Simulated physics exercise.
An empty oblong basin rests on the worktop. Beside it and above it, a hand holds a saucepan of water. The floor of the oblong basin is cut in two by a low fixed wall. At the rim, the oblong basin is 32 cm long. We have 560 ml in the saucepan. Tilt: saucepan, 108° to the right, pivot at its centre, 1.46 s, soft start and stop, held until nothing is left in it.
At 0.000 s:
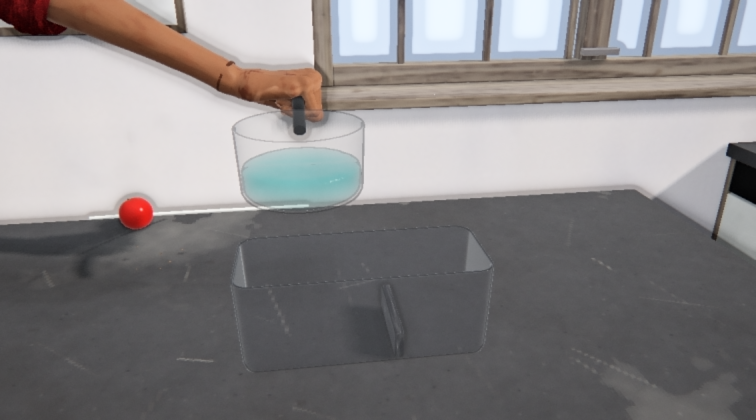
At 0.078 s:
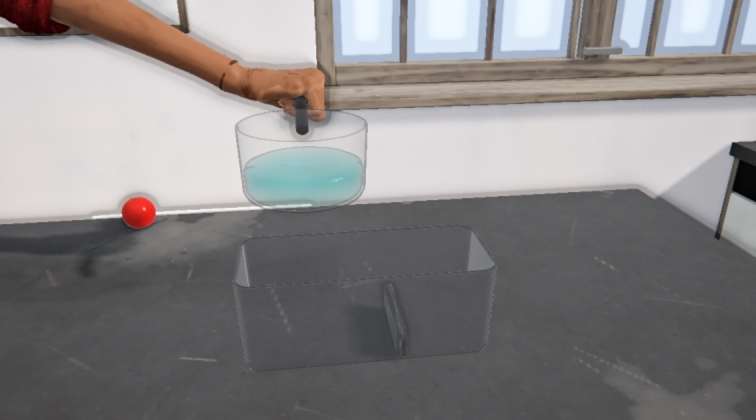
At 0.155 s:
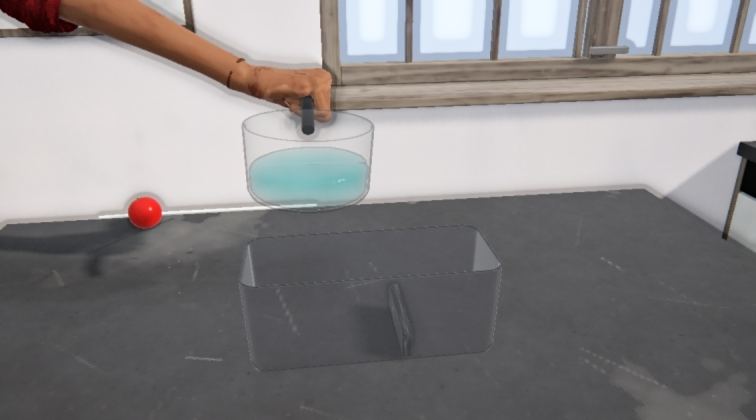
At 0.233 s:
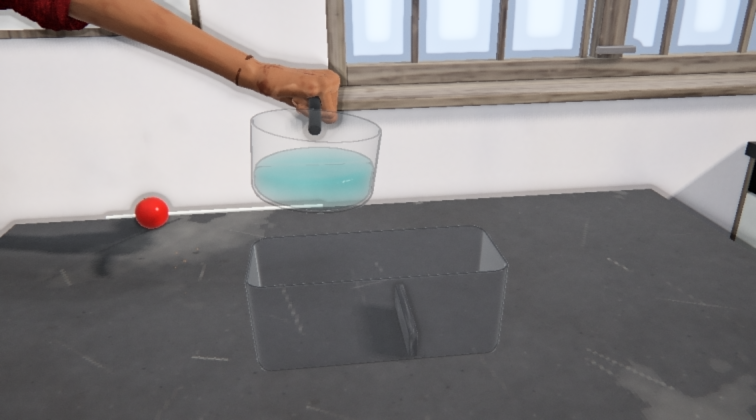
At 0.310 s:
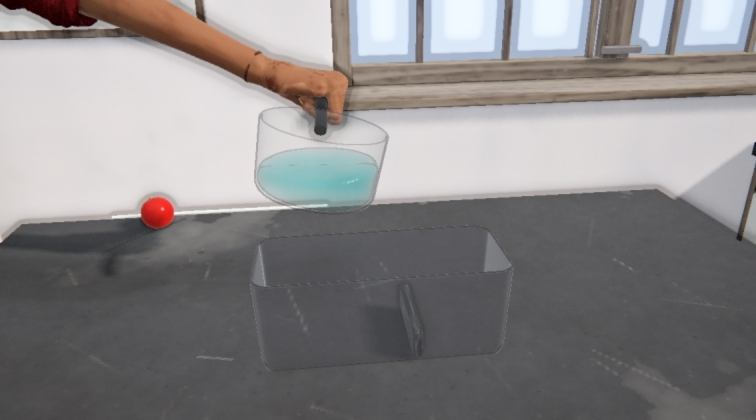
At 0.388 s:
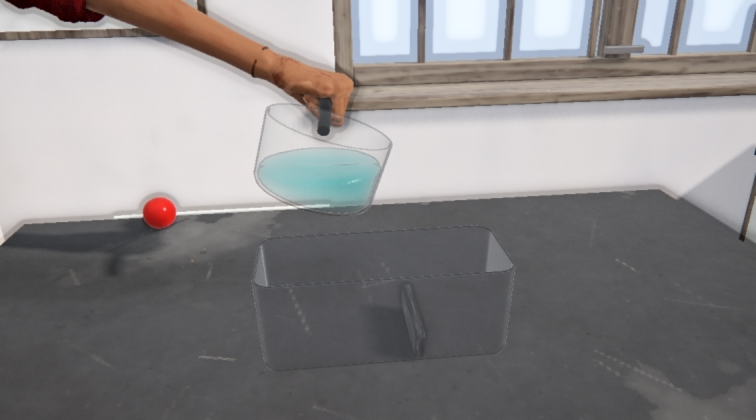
Clear saucepan of blue water slowly tilting rightward in a hand above an empty divided basin, as the view drifts slightly.
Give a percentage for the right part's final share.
My figure is 64 %.
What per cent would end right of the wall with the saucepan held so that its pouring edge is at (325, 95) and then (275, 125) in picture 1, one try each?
The first try gives around 15 percent, the second around 5 percent.
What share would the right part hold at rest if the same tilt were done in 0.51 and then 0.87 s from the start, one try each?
Respectively about 30 and 45 percent.
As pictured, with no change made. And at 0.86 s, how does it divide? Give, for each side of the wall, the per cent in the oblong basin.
Around 2 on the left side and 4 on the right side.
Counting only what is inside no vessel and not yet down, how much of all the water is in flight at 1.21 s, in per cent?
Roughly 12 per cent.
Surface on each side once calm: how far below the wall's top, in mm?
Left side: Around 28 mm. Right side: Around 10 mm.
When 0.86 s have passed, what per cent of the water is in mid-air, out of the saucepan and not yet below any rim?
Some 22 % is the figure.
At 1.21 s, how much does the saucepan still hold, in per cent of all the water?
16 per cent or thereabouts.
Then, 0.86 s in, the tilt is 69° and 73 per cent is still to pour, 2 is left of the wall and 4 right of it.
Then, 1.21 s in, the tilt is 100° and 17 per cent is still to pour, 14 is left of the wall and 57 right of it.
Then, 1.57 s in, the tilt is 108° and 0 per cent is still to pour, 35 is left of the wall and 63 right of it.
Then, 1.96 s in, the tilt is 108° and 0 per cent is still to pour, 36 is left of the wall and 64 right of it.
Finally, 36 per cent lies left of the wall, 64 right of it and 0 outside.
